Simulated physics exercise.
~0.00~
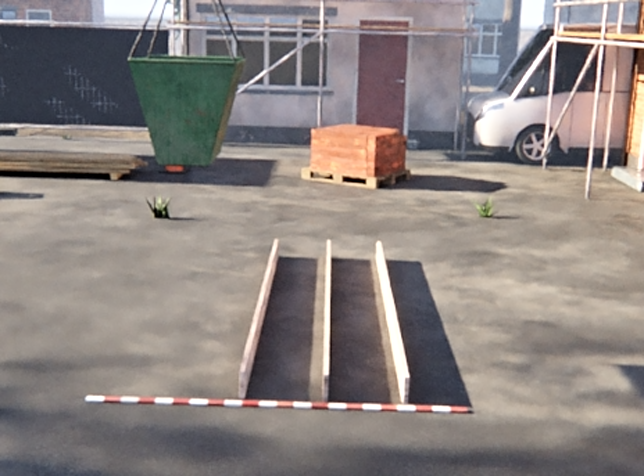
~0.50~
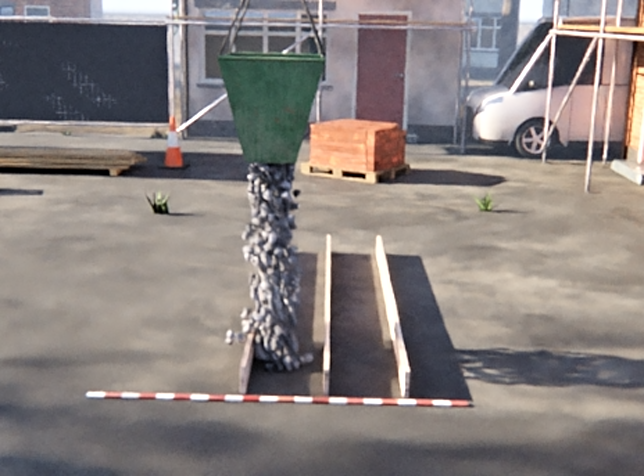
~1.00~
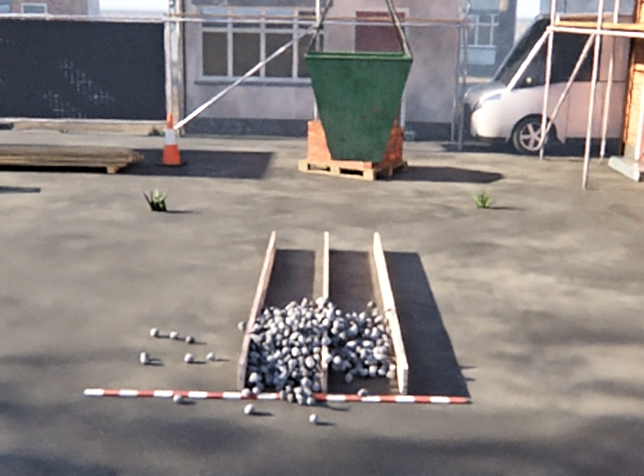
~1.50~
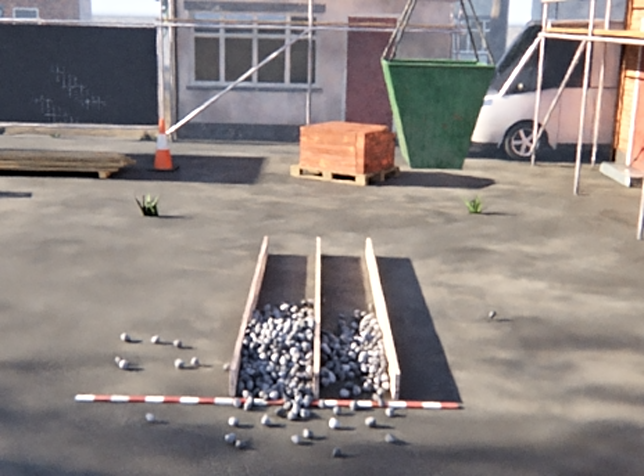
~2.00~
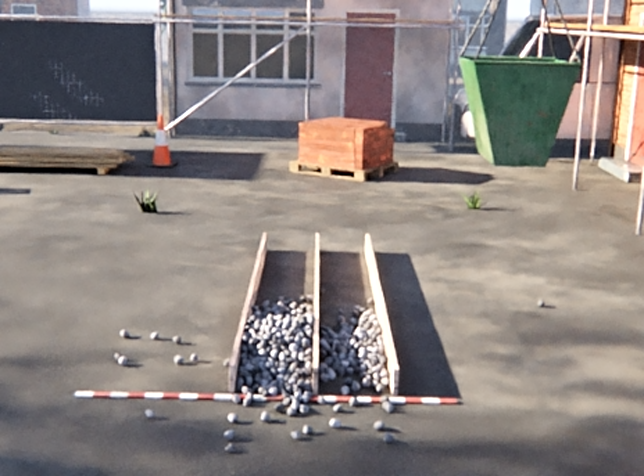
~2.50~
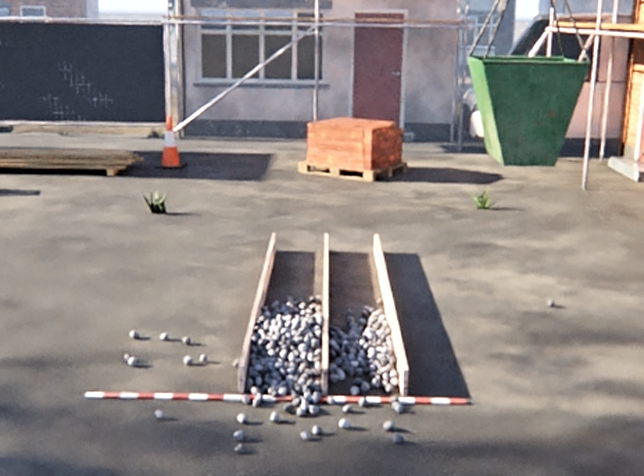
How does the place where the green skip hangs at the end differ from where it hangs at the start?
At the start the skip hangs on the left side of the yard, to the left of the stack of orange blocks. At the end it hangs well over to the right, in front of the white van and beside the scaffolding.
